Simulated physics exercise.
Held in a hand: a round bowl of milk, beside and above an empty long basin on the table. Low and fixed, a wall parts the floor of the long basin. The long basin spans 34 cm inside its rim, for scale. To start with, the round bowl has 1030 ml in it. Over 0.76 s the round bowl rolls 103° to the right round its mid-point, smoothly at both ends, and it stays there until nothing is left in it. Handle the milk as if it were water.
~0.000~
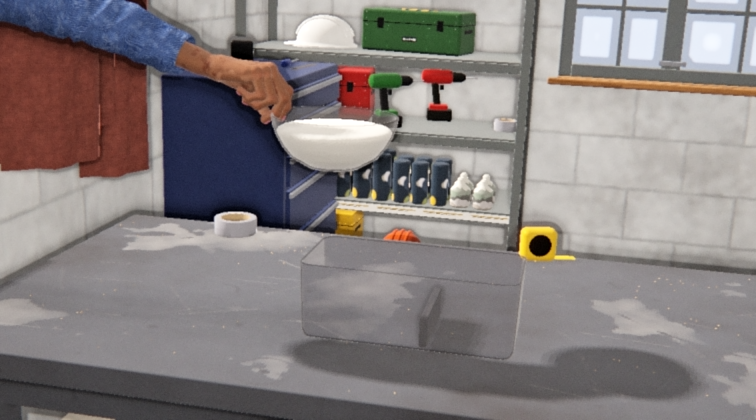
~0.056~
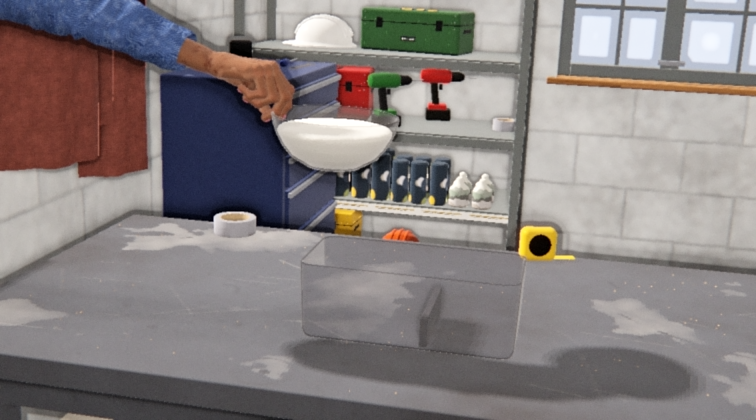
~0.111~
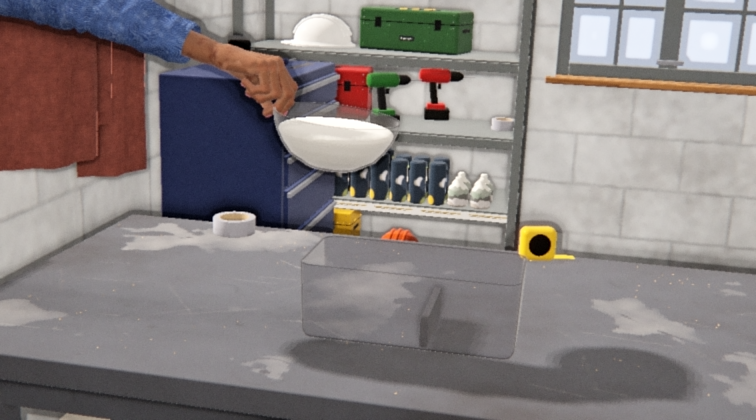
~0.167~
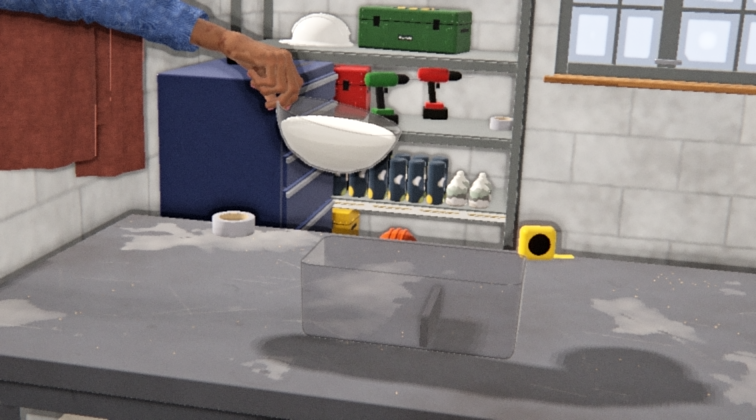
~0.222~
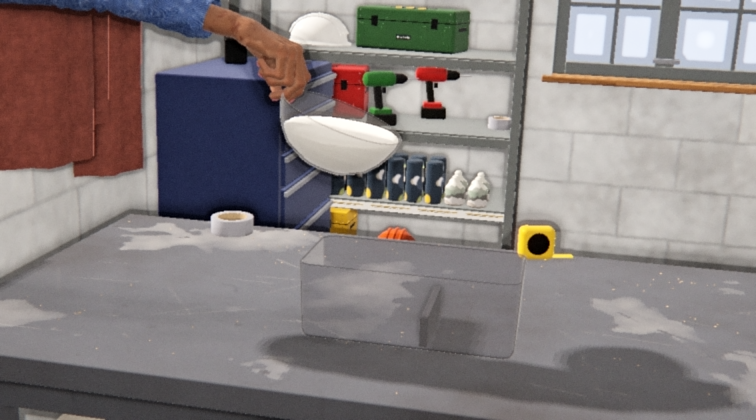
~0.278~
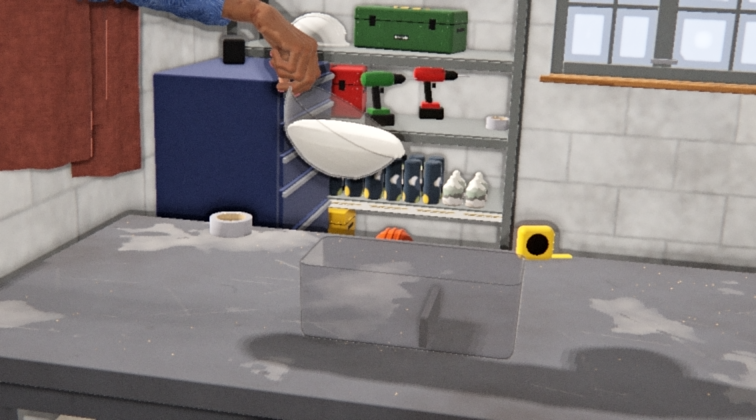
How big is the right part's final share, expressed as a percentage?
Some 36 per cent.
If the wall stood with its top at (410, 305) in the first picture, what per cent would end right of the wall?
Estimate: Close to 65 per cent.
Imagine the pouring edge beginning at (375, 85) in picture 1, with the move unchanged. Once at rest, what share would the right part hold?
Result then: Approx. 20 %.
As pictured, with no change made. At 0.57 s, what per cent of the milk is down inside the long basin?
Roughly 42 per cent.
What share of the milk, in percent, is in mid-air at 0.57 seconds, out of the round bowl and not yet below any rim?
I'd say close to 46 per cent.
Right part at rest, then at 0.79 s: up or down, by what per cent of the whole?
A gain, roughly 4.
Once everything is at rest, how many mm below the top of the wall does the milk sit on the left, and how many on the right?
The left comes to roughly 24 mm and the right to roughly 28 mm.
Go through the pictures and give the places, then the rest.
It leans 0°; its right rim is at (396, 121); the milk meets the walls at (281, 124) and (392, 133); the long basin's rim runs from (313, 250) to (523, 271); the wall's top is at (431, 304), in the first picture.
It leans 1°; its right rim is at (397, 123); the milk meets the walls at (281, 124) and (393, 134), in the second picture.
It leans 5°; its right rim is at (398, 127); the milk meets the walls at (282, 122) and (393, 135), in the third picture.
It leans 12°; its right rim is at (400, 134); the milk meets the walls at (285, 120) and (396, 138), in the fourth picture.
It leans 20°; its right rim is at (399, 144); the milk meets the walls at (288, 120) and (398, 140), in the fifth picture.
It leans 30°; its right rim is at (397, 156); the milk meets the walls at (291, 123) and (393, 145); 4 per cent is over the edge, in the sixth picture.
Then, 0.57 s in, the tilt is 88° and 12 per cent is still to pour, 13 is left of the wall and 28 right of it.
Then, 0.79 s in, the tilt is 103° and 0 per cent is still to pour, 55 is left of the wall and 32 right of it.
Then, 1.01 s in, the tilt is 103° and 0 per cent is still to pour, 60 is left of the wall and 36 right of it.
Then, 1.26 s in, the tilt is 103° and 0 per cent is still to pour, 60 is left of the wall and 36 right of it.
Finally, 60 per cent lies left of the wall, 36 right of it and 4 outside.
